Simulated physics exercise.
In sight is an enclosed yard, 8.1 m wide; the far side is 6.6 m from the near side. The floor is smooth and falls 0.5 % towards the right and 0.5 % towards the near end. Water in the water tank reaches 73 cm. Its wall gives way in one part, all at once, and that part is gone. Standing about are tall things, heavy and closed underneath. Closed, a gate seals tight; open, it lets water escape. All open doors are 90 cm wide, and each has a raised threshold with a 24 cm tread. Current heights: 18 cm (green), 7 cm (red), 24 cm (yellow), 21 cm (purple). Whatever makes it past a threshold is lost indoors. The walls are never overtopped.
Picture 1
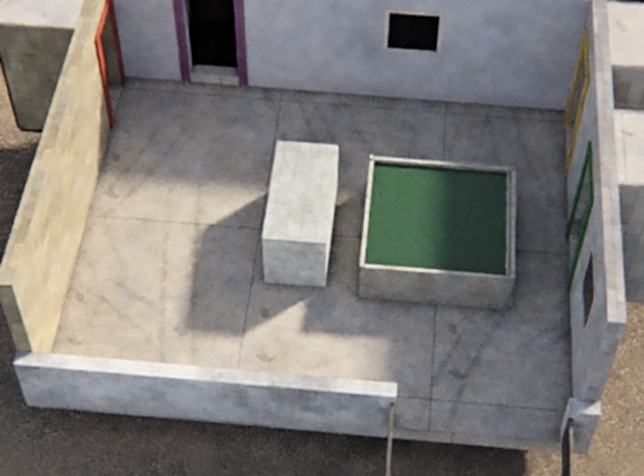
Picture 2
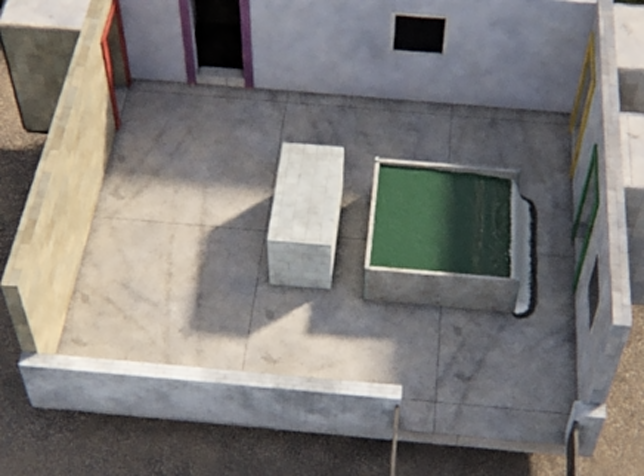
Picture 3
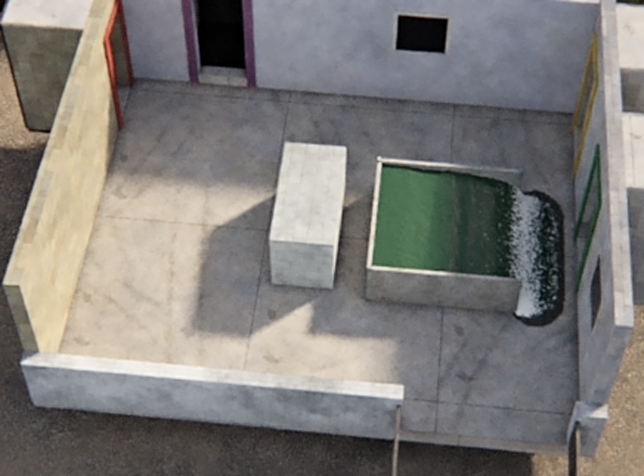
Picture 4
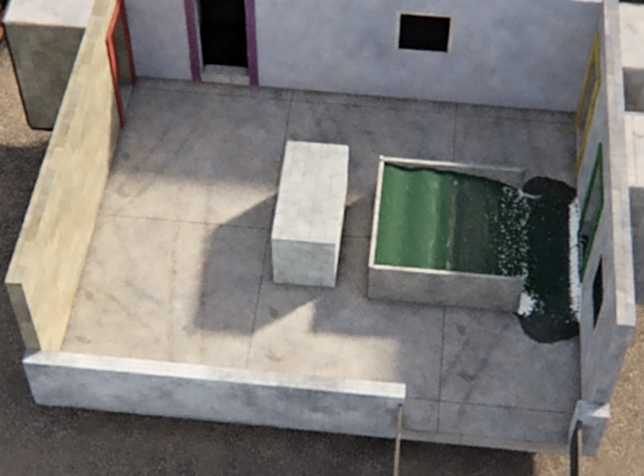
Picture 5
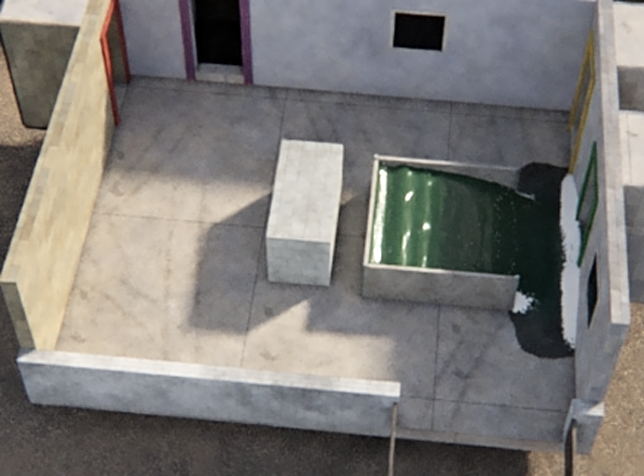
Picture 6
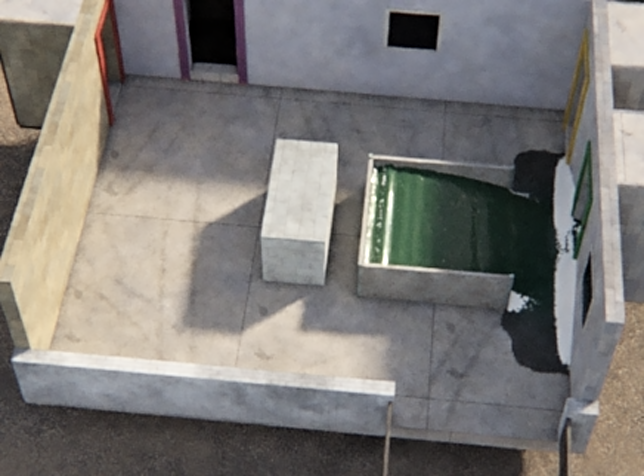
A walled yard held a pale block and a tank of green water, then the tank's right side gave way and water poured out, reaching the right wall and spreading along it both ways.
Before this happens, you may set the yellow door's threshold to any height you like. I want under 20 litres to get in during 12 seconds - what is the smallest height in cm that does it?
You would need about 14 cm.
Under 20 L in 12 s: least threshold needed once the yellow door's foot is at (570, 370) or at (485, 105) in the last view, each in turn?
You'd want about 12.5 cm there first, then about 18 cm.
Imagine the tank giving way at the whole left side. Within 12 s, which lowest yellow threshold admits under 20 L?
The answer is some 5.5 cm.
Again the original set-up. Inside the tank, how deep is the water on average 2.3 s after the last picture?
Roughly 20 cm on average.
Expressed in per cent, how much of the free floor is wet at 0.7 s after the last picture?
Roughly 15 percent.
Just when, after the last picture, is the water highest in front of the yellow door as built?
The depth peaks at about 2.8 seconds.
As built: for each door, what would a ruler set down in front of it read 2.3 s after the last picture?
Centimetres: Green = 29, red = 0, yellow = 13, purple = 0.
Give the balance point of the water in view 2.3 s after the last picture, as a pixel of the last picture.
(484, 230), roughly.
Then, 0.7 s after the last picture water covers 15 % of the floor, deepest (55 cm) near (558, 282); 14 cm at the yellow door, 0 litres in over its 24 cm threshold.
Then, 2.3 s after the last picture water covers 25 % of the floor, deepest (35 cm) near (556, 113); 13 cm at the yellow door, 0 litres in over its 24 cm threshold.
Then, 11.3 s after the last picture water covers 85 % of the floor, deepest (7 cm) near (559, 300); 7 cm at the yellow door, 2 litres in over its 24 cm threshold.
At the yellow door as built, the water peaked near 18 cm, 2.7 s after the last picture.
Run again over the same 12 s with other heights there, 26 litres in over 13 cm, 9 litres over 17.5 cm. The limit of 20 litres is kept from about 14 cm up.
